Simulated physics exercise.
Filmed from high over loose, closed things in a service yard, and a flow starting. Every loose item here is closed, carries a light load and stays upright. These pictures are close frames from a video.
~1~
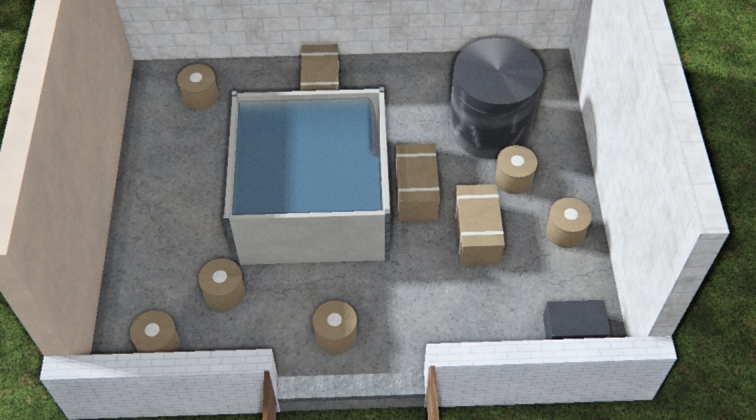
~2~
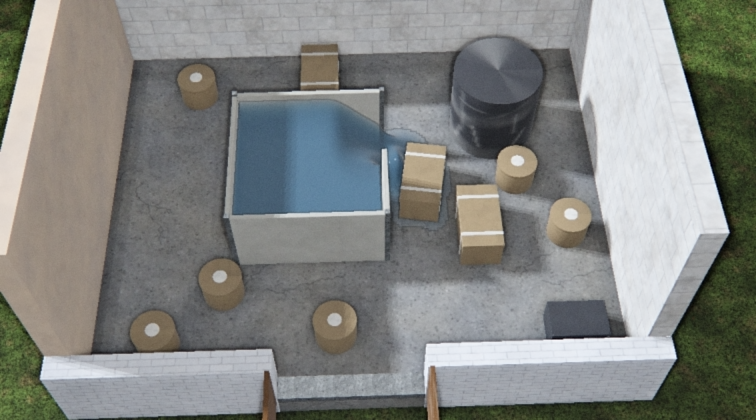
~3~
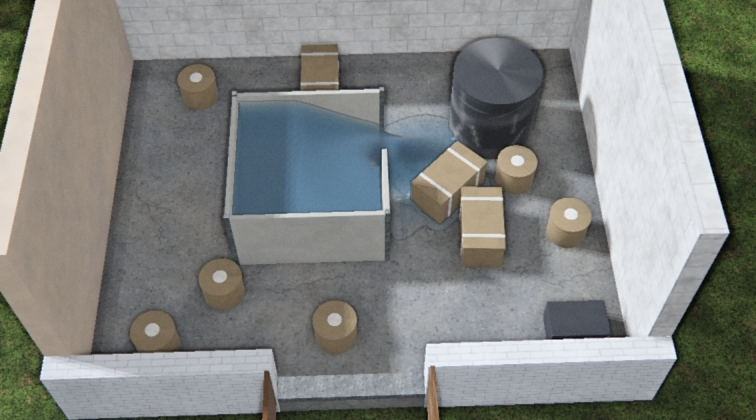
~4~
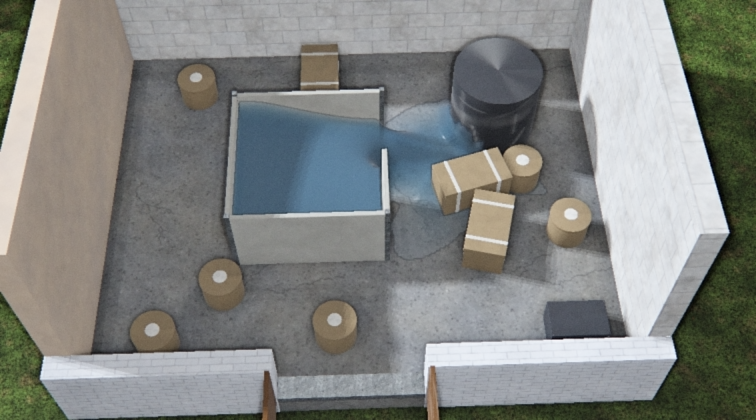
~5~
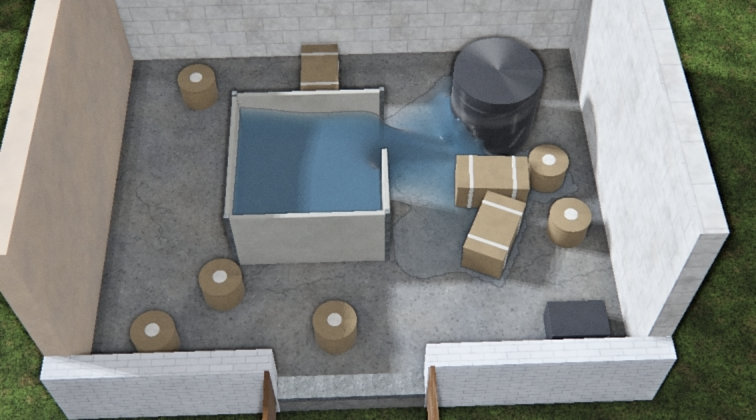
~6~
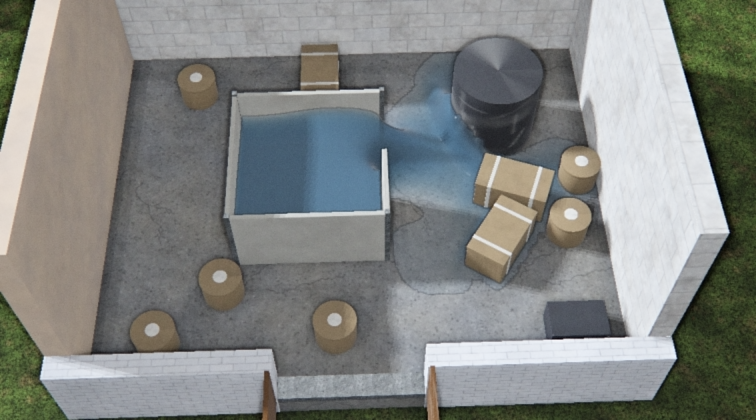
Water pouring from an open-topped tank through its right side, pushing two strapped boxes and then a round tub rightward across a walled yard.
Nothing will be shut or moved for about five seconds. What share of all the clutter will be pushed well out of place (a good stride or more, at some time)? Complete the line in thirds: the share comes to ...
The share comes to at least two thirds.
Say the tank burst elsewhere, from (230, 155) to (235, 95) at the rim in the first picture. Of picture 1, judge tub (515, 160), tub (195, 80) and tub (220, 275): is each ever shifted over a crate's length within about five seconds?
Well, in order they come out as under that mark, beyond that mark and beyond that mark.
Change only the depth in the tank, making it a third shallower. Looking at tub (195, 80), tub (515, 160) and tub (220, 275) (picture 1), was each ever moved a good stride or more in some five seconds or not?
First one missed the mark, second one cleared the mark, third one missed the mark.
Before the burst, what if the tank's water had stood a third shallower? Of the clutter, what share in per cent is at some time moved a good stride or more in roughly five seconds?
Some 70 per cent.
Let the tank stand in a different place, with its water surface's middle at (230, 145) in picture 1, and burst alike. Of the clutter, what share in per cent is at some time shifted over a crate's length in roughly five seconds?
My answer would be about 80 in a hundred.
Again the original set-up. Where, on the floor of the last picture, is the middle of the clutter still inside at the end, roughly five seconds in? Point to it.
I'd say roughly (289, 260).
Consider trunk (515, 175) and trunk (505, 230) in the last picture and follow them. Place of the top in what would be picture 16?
Approximately (589, 235), and approximately (523, 294).
A moment on, 3 of 10 are well off their spots; 1 afloat.
Next, 4 of 10 are well off their spots; 4 afloat.
Later, 8 of 10 are well off their spots; 4 afloat.
In the end, 9 of 10 are well off their spots, and 9 have been at some point; 7 afloat.
